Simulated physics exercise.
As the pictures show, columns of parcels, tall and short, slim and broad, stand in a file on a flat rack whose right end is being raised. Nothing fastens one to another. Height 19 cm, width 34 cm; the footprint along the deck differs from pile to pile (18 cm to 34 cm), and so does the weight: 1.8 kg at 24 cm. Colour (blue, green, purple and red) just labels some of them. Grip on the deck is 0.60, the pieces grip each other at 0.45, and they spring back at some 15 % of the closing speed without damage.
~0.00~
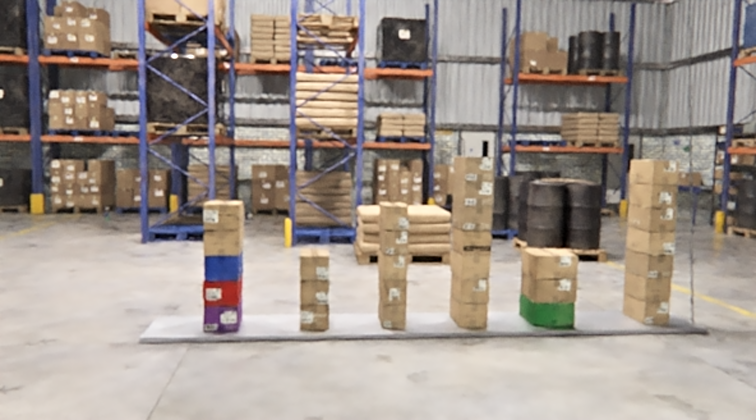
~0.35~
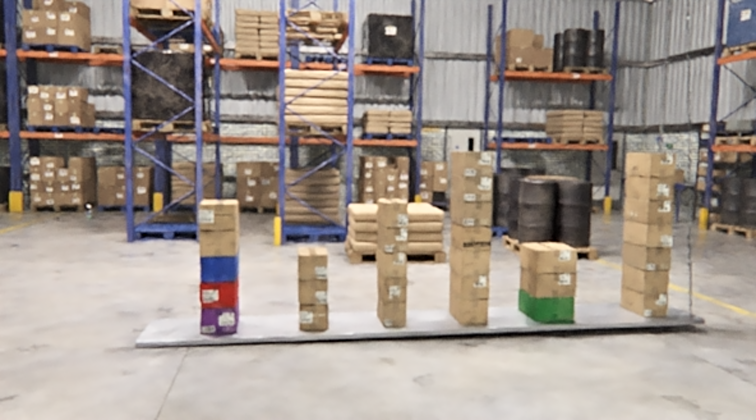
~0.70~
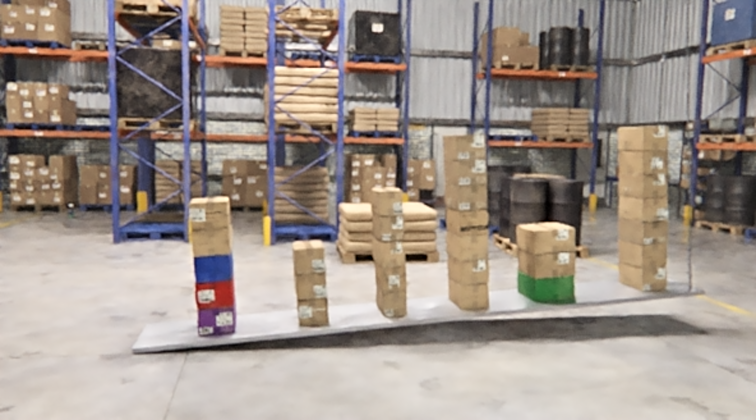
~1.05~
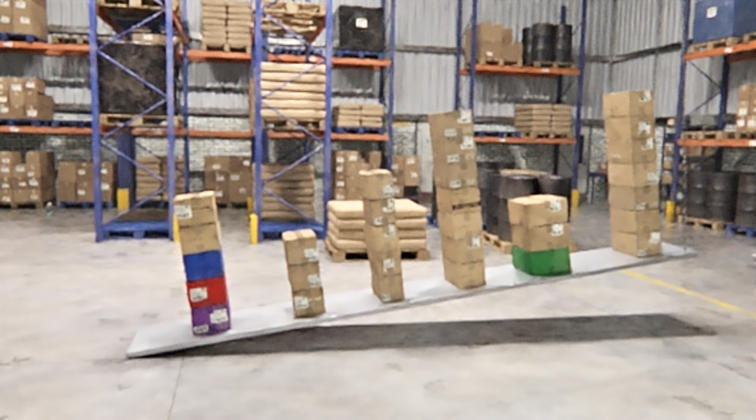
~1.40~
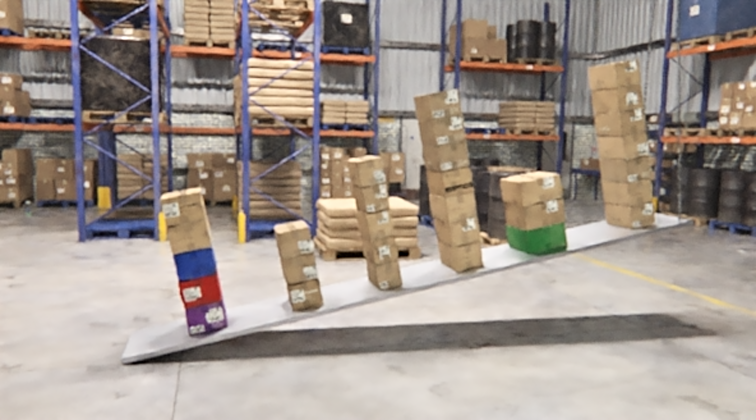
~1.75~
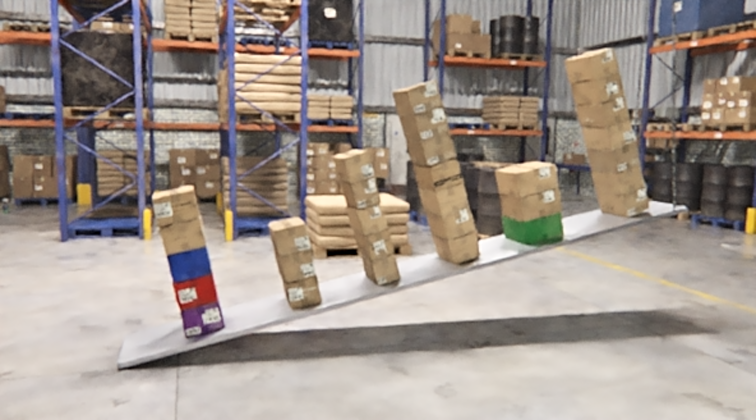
Long flat deck rising at its right end in a warehouse, six columns of boxes leaning left as the slope steepens.
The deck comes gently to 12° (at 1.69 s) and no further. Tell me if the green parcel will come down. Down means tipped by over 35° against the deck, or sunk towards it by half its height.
In the end the green parcel stays up.
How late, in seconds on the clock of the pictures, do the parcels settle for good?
Around 4.5 s.
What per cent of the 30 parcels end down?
Roughly 90 per cent of them.
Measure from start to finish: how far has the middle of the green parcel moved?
Roughly 65 cm away.
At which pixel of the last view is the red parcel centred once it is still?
At about (78, 345).
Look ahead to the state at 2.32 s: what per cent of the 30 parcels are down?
By then 60 per cent.
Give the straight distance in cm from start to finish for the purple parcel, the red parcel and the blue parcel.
About: Purple 20, red 80, blue 120.
After 2.02 s, slope 12°; none of the 30 parcels down, 19 disturbed; green parcel unmoved.
After 2.32 s, slope 12°; 18 of the 30 parcels down; green parcel unmoved.
After 2.68 s, slope 12°; 22 of the 30 parcels down; green parcel leaning 6°; blue parcel leaning 14°.
After 3.22 s, slope 12°; 27 of the 30 parcels down; green parcel shifted 31 mm; blue parcel upside down.
At rest (4.8 s), slope 12°; 27 of the 30 parcels down; green parcel shifted 32 mm; red parcel upside down; blue parcel upside down. As the last picture would show them, middles, green parcel near (529, 226), red parcel near (78, 344).
